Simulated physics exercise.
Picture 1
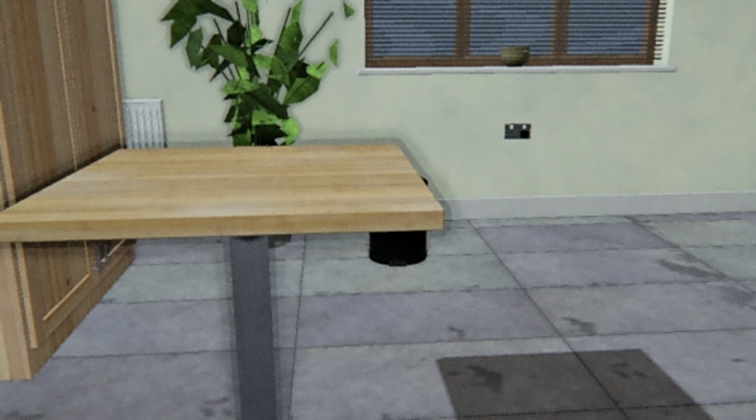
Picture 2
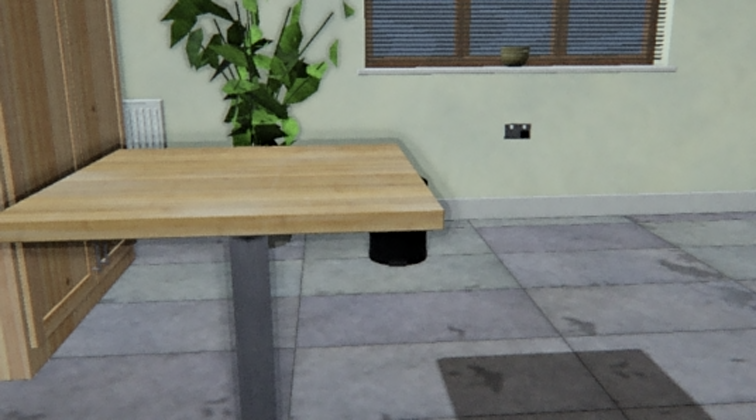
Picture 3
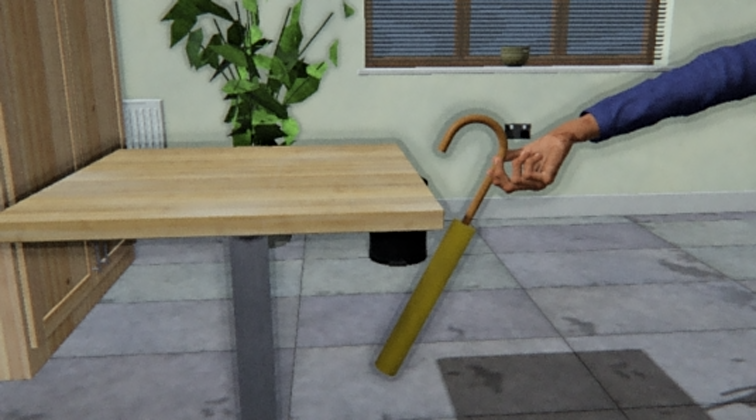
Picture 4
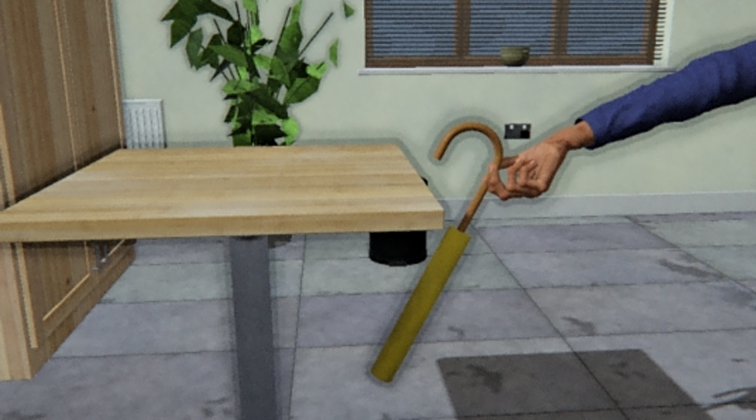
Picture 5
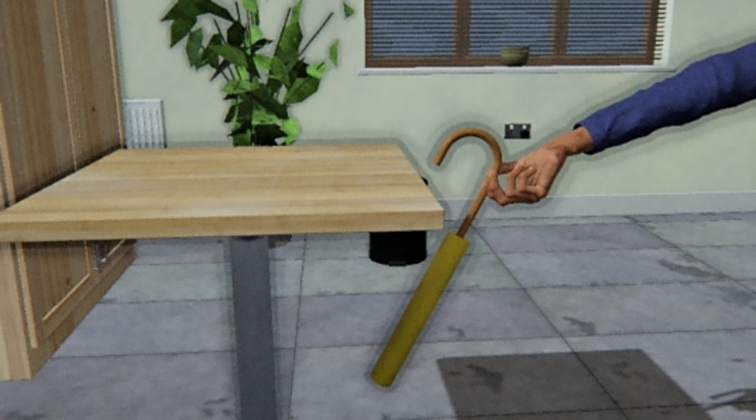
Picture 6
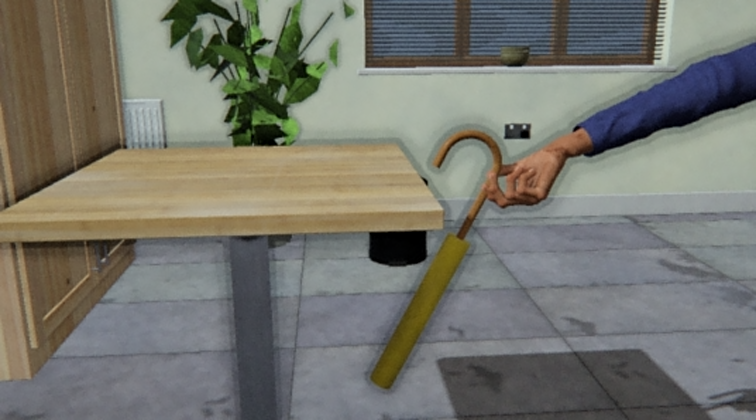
A yellow umbrella with a curved brown handle, held by a hand in a blue sleeve, came in from the right to the end of a wooden table, dipped slightly, and was held there nearly still.
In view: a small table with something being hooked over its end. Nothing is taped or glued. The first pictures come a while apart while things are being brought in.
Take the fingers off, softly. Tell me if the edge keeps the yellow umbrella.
The yellow umbrella drops past the edge.
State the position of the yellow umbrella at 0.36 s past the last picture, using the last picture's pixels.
The middle sits near (444, 404).
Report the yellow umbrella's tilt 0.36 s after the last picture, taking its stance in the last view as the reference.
10° or thereabouts.
Then, 0.36 s after the last picture, yellow umbrella falling near (444, 404).
At rest, the yellow umbrella falls to the floor.
